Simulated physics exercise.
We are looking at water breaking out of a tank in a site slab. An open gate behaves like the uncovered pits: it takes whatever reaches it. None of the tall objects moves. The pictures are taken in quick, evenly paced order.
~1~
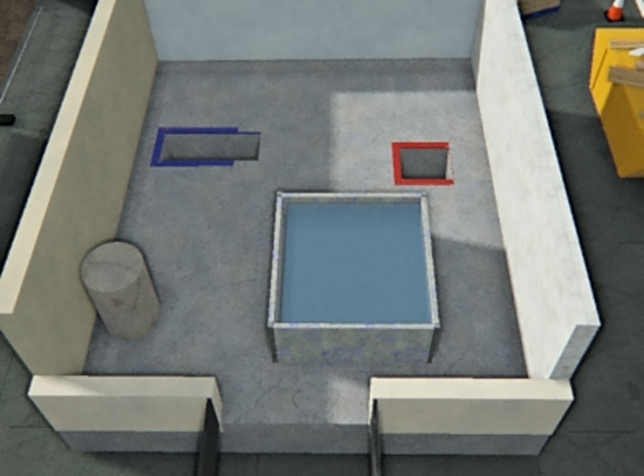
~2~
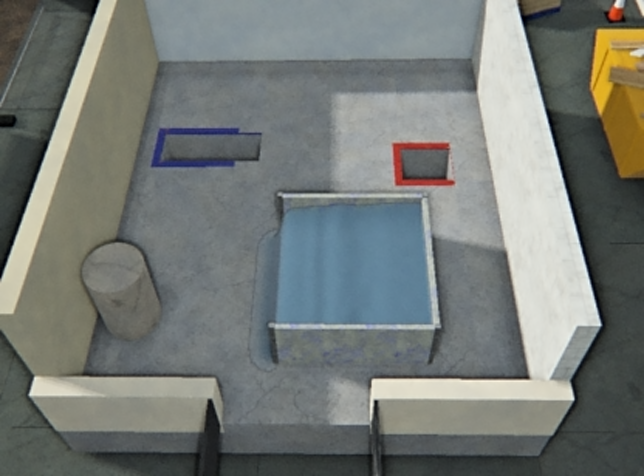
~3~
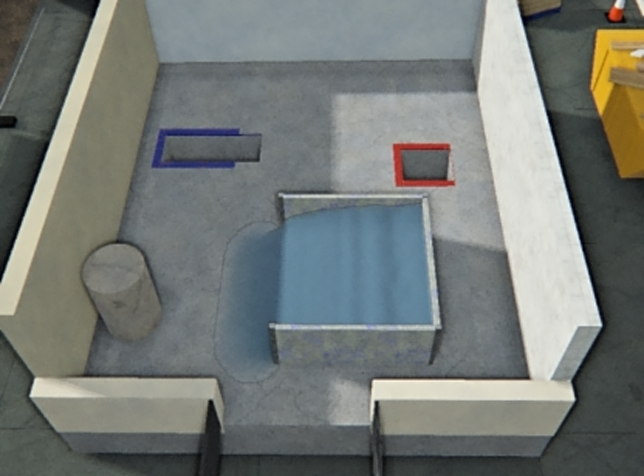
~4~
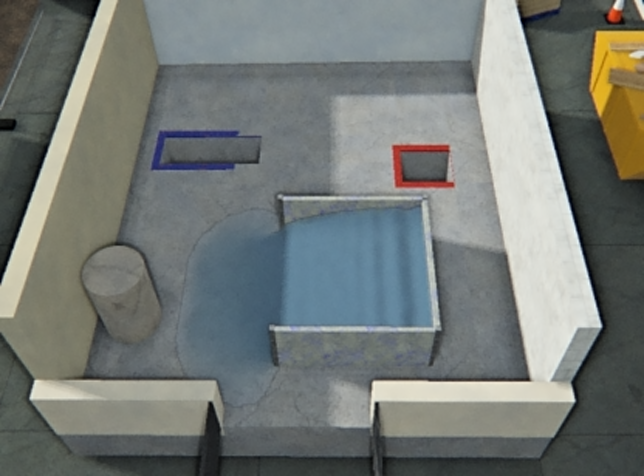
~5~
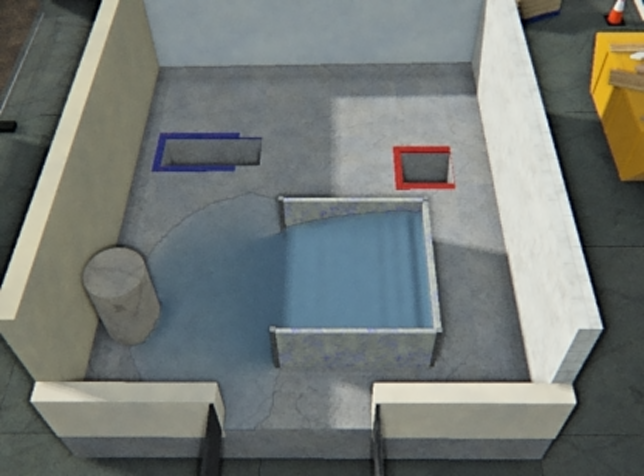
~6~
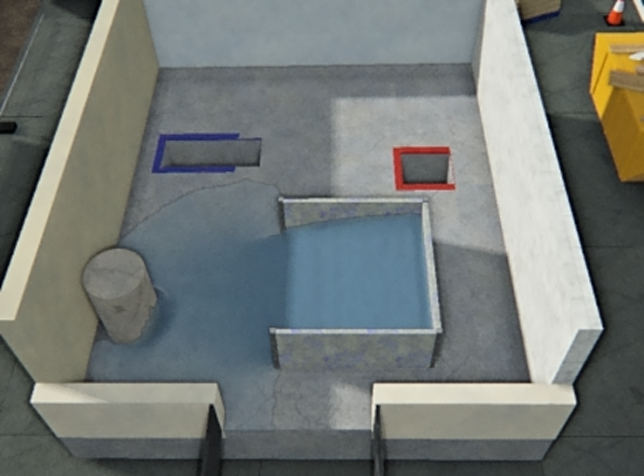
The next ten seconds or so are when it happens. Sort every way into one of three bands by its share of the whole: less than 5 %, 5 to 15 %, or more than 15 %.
Bands: The gate - 5 to 15 %; the red pit - less than 5 %; the blue pit - more than 15 %.
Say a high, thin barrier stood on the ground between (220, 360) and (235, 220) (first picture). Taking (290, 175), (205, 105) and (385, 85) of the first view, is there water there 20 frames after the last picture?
Result, listed order: Spot 1 reached by the flood, spot 2 kept clear of the flood, spot 3 reached by the flood.
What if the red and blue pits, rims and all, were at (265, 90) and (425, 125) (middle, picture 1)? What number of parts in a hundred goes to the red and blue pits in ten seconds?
Red share 30%, blue share 8%.
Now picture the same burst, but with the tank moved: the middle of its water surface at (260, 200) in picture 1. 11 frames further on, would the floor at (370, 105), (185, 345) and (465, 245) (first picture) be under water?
Spot 1 unwetted, spot 2 wetted, and spot 3 unwetted.
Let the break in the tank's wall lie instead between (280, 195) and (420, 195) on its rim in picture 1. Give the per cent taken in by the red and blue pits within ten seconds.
Out of every hundred parts, red takes 30 and blue takes 30.
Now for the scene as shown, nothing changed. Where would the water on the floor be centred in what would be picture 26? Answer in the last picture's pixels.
At roughly (219, 268).
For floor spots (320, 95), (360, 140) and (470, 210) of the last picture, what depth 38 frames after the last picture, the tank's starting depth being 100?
Respectively near 4, 2 and 2 per cent.
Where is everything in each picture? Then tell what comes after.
In the first picture, the tank at (352, 260) is whole and still.
In the second picture, the front is at (272, 366), out from the gap at (282, 283).
In the third picture, water pours out at (282, 285) and has run to (244, 375).
In the fourth picture, water pours out at (282, 288) and has run to a hidden place.
In the fifth picture, water pours out at (283, 290) and has run to (144, 366).
In the sixth picture, water pours out at (283, 291) and has run to a hidden place.
A moment on, water covers 30 % of the floor; the gate 0 %, the red pit 0 %, the blue pit 0 %.
Next, water covers 35 % of the floor; the gate 0 %, the red pit 0 %, the blue pit 4 %.
Then, water covers 45 % of the floor; the gate 3 %, the red pit 0 %, the blue pit 16 %.
Later, water covers 80 % of the floor; the gate 10 %, the red pit 0 %, the blue pit 33 %.
In the end, water covers 85 % of the floor; the gate 12 %, the red pit 2 %, the blue pit 43 %.
